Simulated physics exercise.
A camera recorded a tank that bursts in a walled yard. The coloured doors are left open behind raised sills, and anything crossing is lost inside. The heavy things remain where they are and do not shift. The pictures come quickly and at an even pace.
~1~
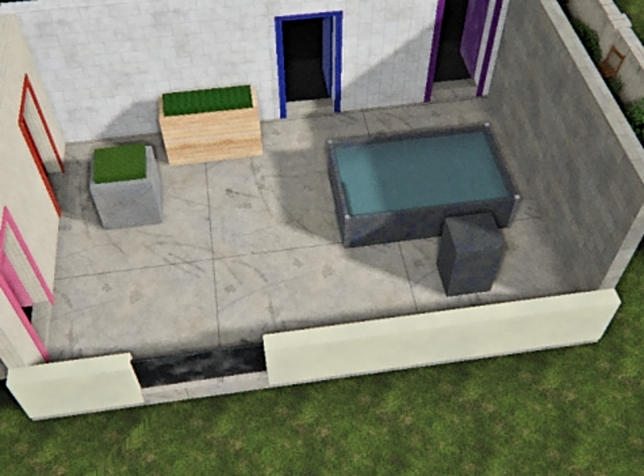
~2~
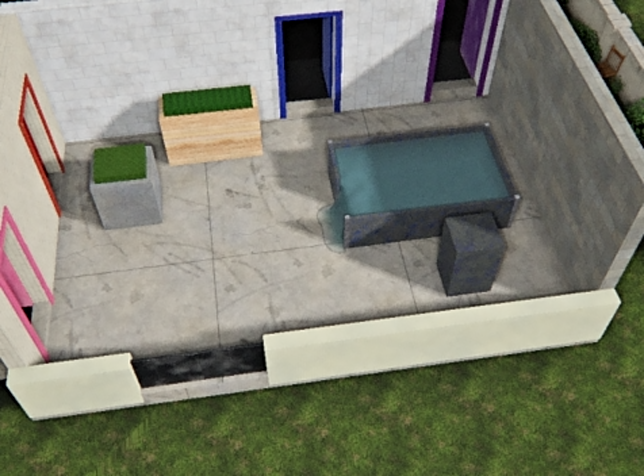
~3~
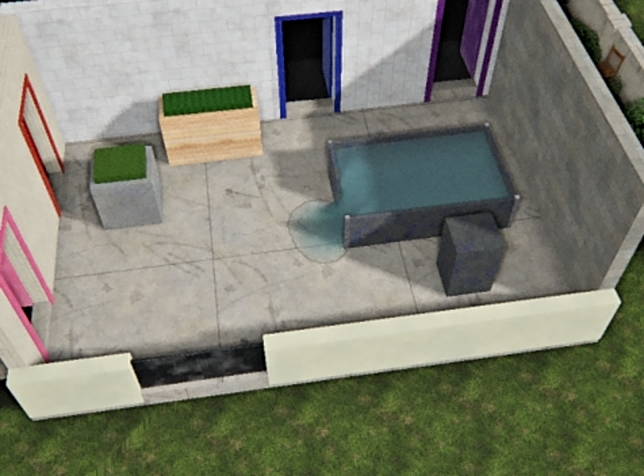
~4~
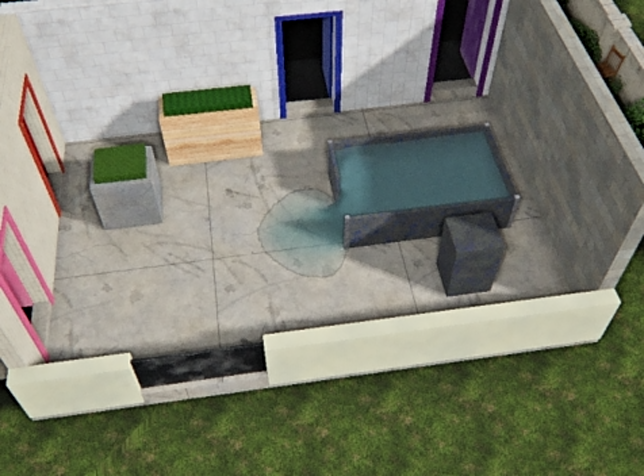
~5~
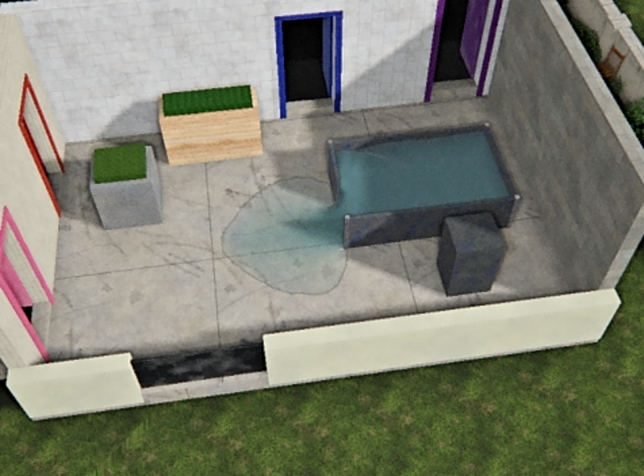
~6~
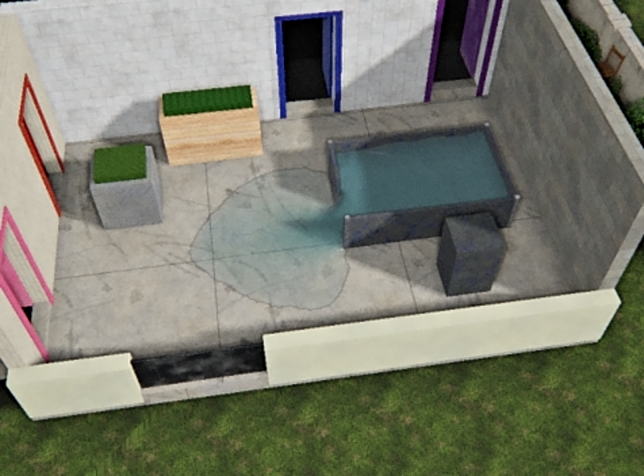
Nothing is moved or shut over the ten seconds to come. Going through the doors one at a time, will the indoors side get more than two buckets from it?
Pink door: More than two buckets; purple door: Two buckets at most; red door: More than two buckets; blue door: Two buckets at most.
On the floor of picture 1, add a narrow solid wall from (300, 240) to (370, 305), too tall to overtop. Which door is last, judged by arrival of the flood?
The one in purple.
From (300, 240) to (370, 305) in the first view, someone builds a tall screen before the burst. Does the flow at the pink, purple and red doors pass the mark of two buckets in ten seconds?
The pink one falls short, the purple one falls short and the red one tops the limit.
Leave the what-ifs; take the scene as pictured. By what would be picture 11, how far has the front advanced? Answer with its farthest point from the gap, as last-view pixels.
The wet edge reaches furthest near (67, 277).
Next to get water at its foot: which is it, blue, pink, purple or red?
That would be the door marked pink.
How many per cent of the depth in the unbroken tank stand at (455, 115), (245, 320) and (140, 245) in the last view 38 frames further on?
The depths come to near 0, 6 and 25 per cent respectively.
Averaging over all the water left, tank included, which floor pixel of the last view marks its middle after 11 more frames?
Around pixel (337, 221) of the last picture.
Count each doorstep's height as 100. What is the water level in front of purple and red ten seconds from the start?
Roughly 0 per cent, then 180 per cent.
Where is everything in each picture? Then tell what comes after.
In the first picture, still water in the tank at (420, 173).
In the second picture, water pours out at (344, 216) and has run to (338, 248).
In the third picture, water pours out at (344, 218) and has run to (295, 216).
In the fourth picture, water pours out at (344, 219) and has run to (266, 242).
In the fifth picture, water pours out at (344, 218) and has run to (229, 250).
In the sixth picture, the front is at (200, 260), out from the gap at (344, 218).
A moment on, water covers 35 % of the floor; the pink door not reached, the purple door not reached, the red door not reached, the blue door not reached.
Next, water covers 50 % of the floor; the pink door wet at the sill, nothing in, the purple door not reached, the red door not reached, the blue door not reached.
Then, water covers 55 % of the floor; the pink door over two buckets in, the purple door not reached, the red door wet at the sill, nothing in, the blue door not reached.
Later, water covers 55 % of the floor; the pink door far over two buckets in, the purple door not reached, the red door under two buckets in, the blue door not reached.
In the end, water covers 85 % of the floor; the pink door far over two buckets in, the purple door not reached, the red door over two buckets in, the blue door wet at the sill, nothing in.
